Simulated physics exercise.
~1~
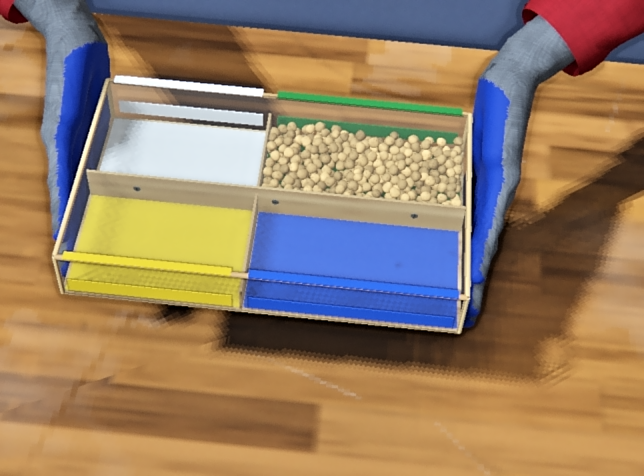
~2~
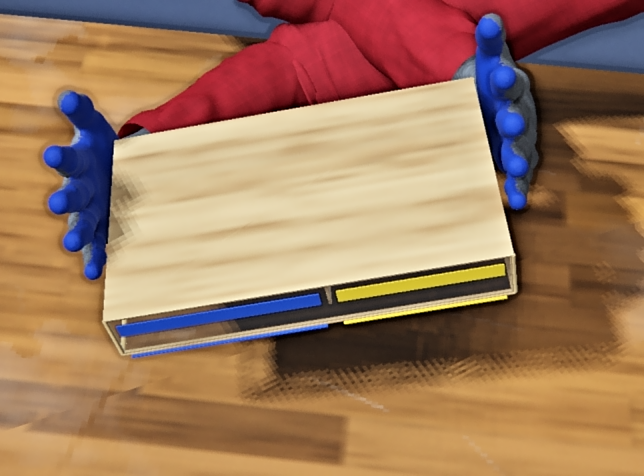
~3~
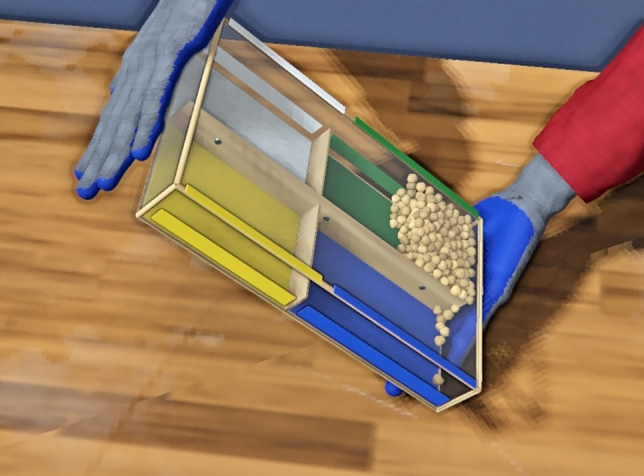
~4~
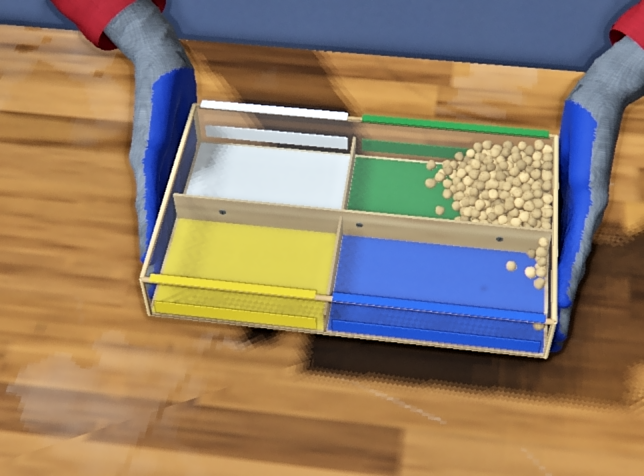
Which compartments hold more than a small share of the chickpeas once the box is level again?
Only the green compartment does, as it keeps nearly all of the chickpeas. The blue one has just a few, and the yellow and white ones are empty.
